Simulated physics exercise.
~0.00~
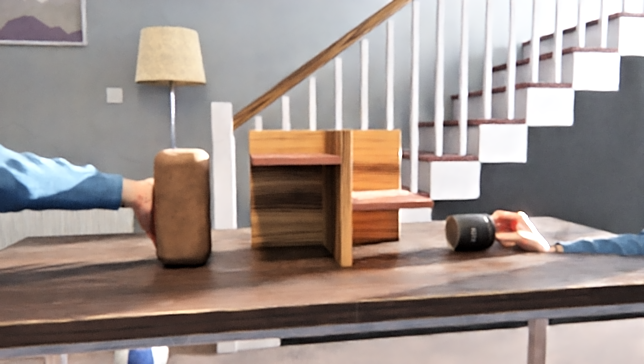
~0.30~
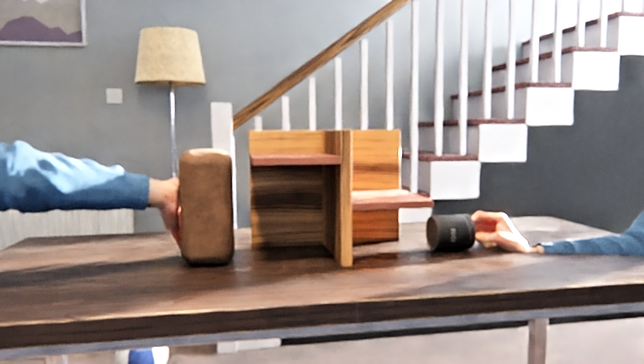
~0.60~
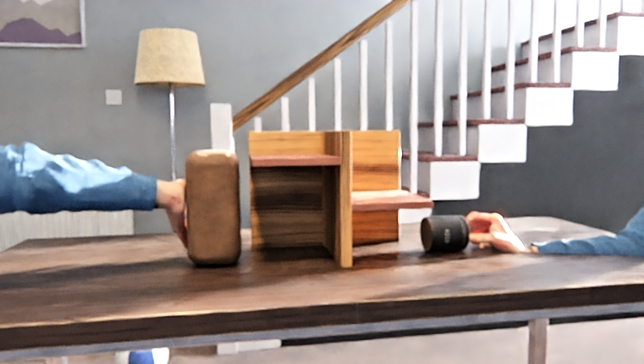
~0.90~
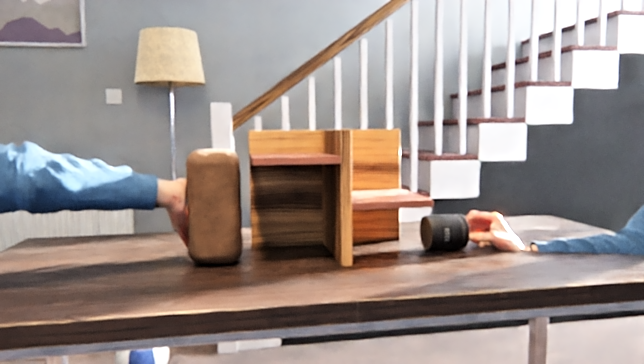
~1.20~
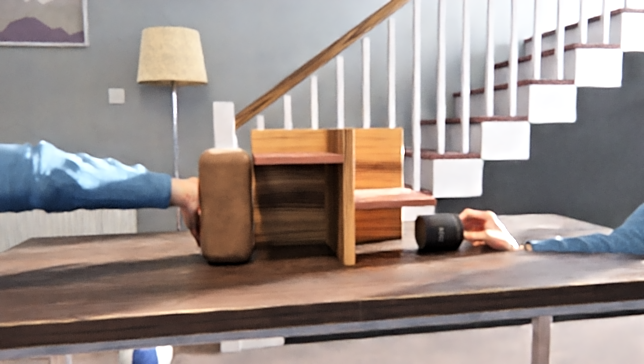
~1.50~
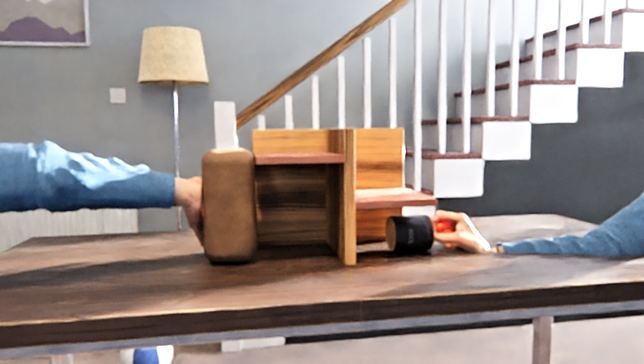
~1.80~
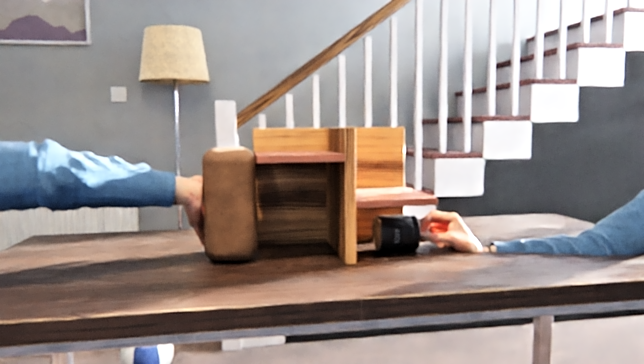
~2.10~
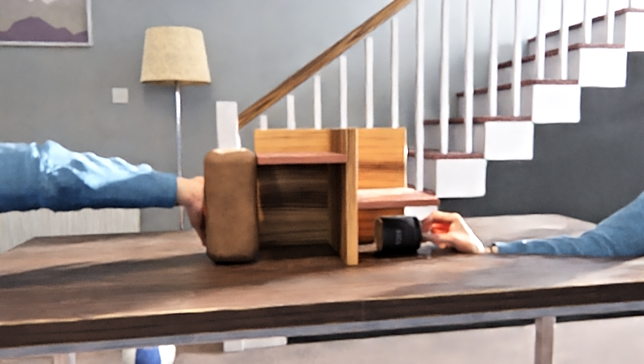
The video shows two hands sliding objects across a table toward a small wooden rack, a tall brown loaf-shaped item from the left and a black jar from the right. The brown item stops against the rack's edge, then the jar slides under the low right shelf.
